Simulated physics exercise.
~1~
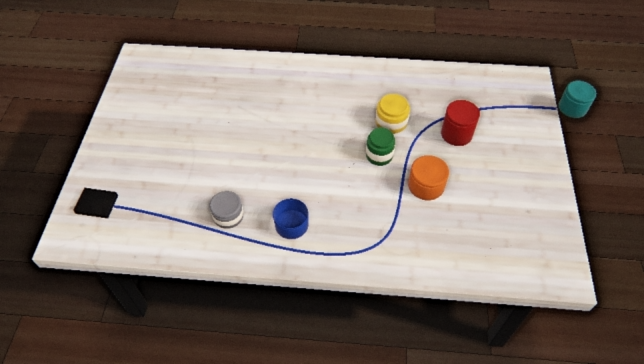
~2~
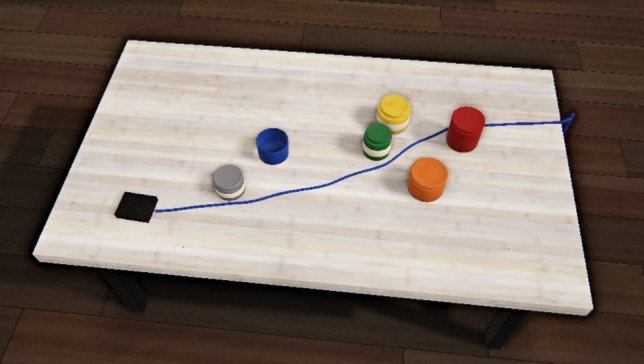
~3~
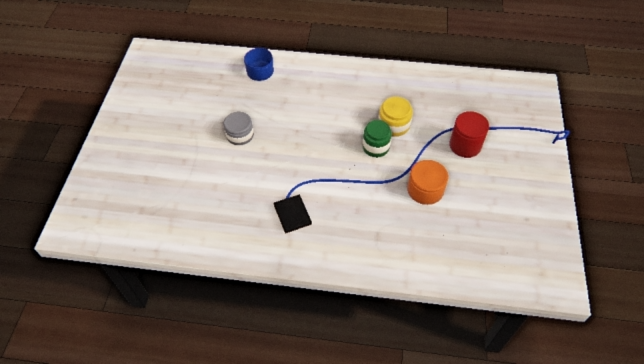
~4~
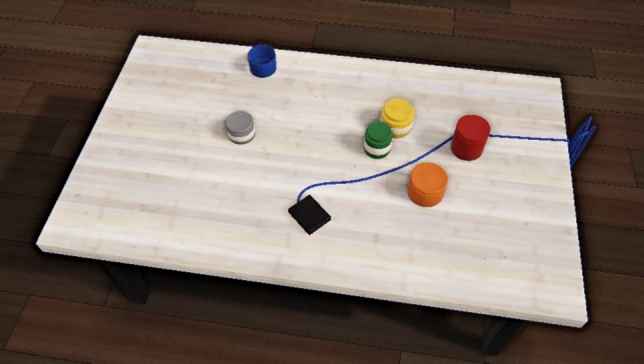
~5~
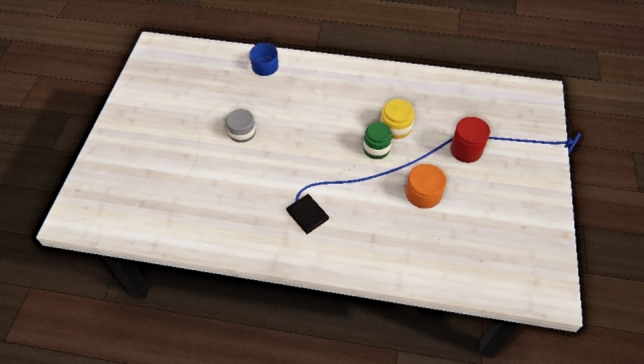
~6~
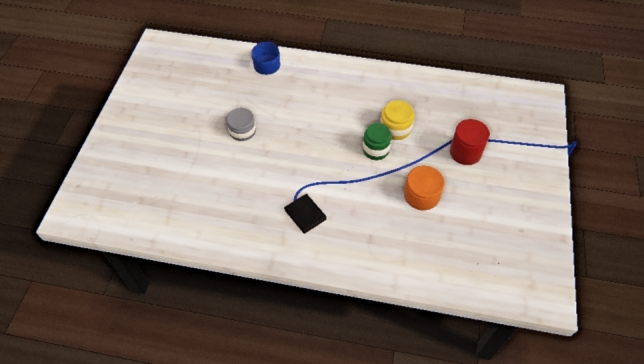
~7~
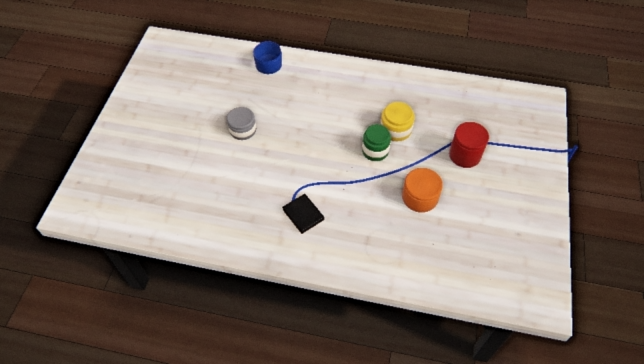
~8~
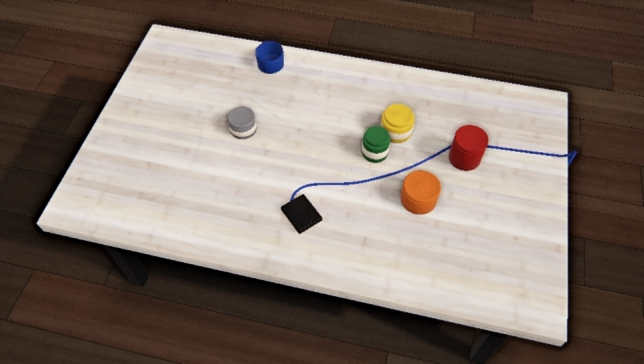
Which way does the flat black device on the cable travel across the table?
It slides to the right, from near the left edge toward the middle of the table.
